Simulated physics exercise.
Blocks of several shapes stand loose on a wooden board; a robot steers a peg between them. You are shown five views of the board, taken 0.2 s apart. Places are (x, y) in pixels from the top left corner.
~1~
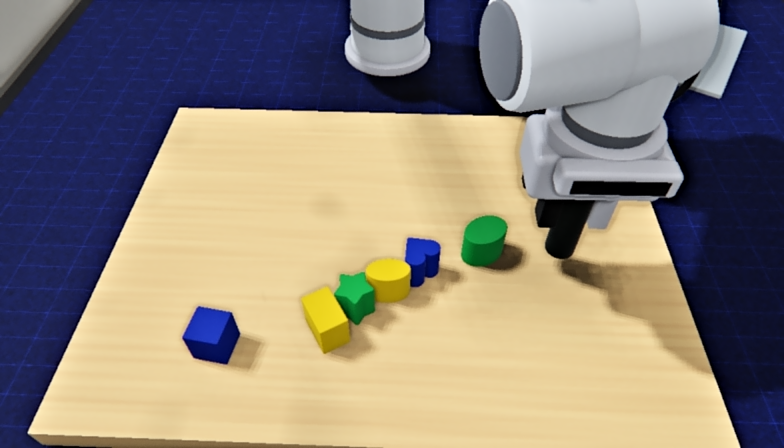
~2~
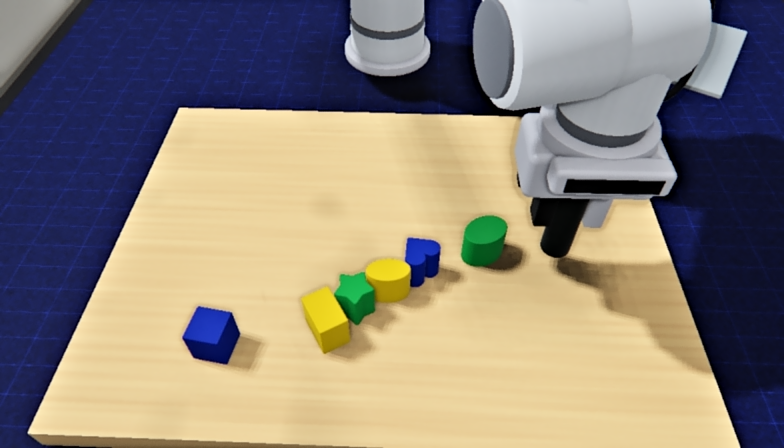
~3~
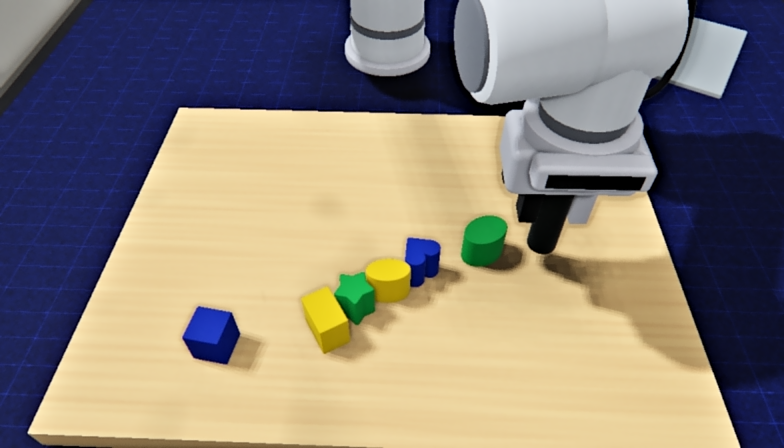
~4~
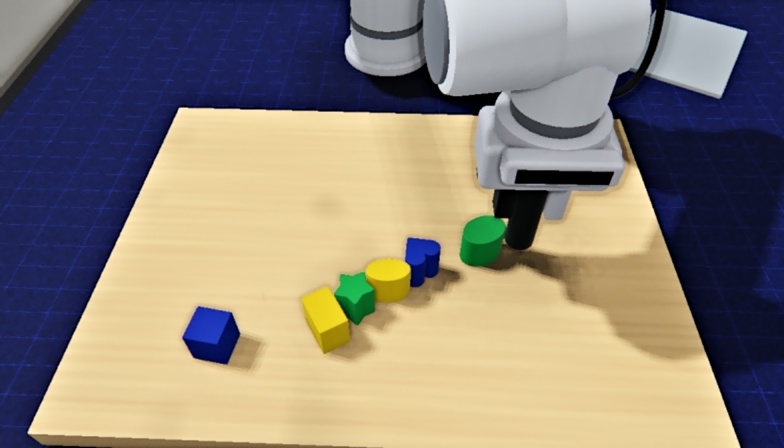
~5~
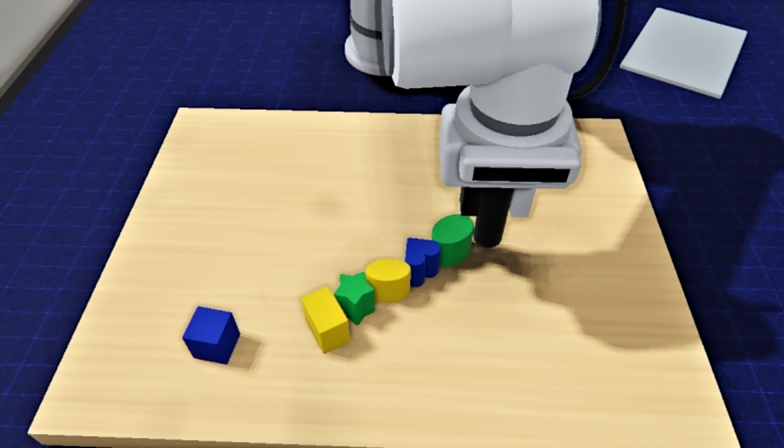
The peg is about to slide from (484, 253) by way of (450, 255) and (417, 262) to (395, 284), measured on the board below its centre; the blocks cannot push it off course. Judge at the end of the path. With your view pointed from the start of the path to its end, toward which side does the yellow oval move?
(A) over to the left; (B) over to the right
A
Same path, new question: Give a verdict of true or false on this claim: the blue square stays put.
My answer: True.
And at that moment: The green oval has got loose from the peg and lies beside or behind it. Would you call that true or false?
That claim is true.
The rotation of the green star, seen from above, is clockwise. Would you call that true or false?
It is true.
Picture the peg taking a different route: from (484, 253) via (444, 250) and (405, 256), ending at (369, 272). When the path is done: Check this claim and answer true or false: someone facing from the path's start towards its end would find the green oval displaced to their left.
This is false.
On the path given first. One third of the way, peg (452, 240); yellow oval (386, 271); blue heart-shaped block (414, 251), turned 20° anticlockwise; green oval (422, 222).
Two thirds of the way, peg (417, 247); yellow oval (384, 284), turned 45° clockwise; blue heart-shaped block (403, 265), turned 60° anticlockwise; green oval (397, 219), turned 35° clockwise.
At the end, peg (396, 269); blue square unmoved; green star (348, 296), turned 35° clockwise; yellow oval (379, 314), turned 85° clockwise; blue heart-shaped block (401, 290), turned 120° anticlockwise; green oval (397, 219), turned 35° clockwise.
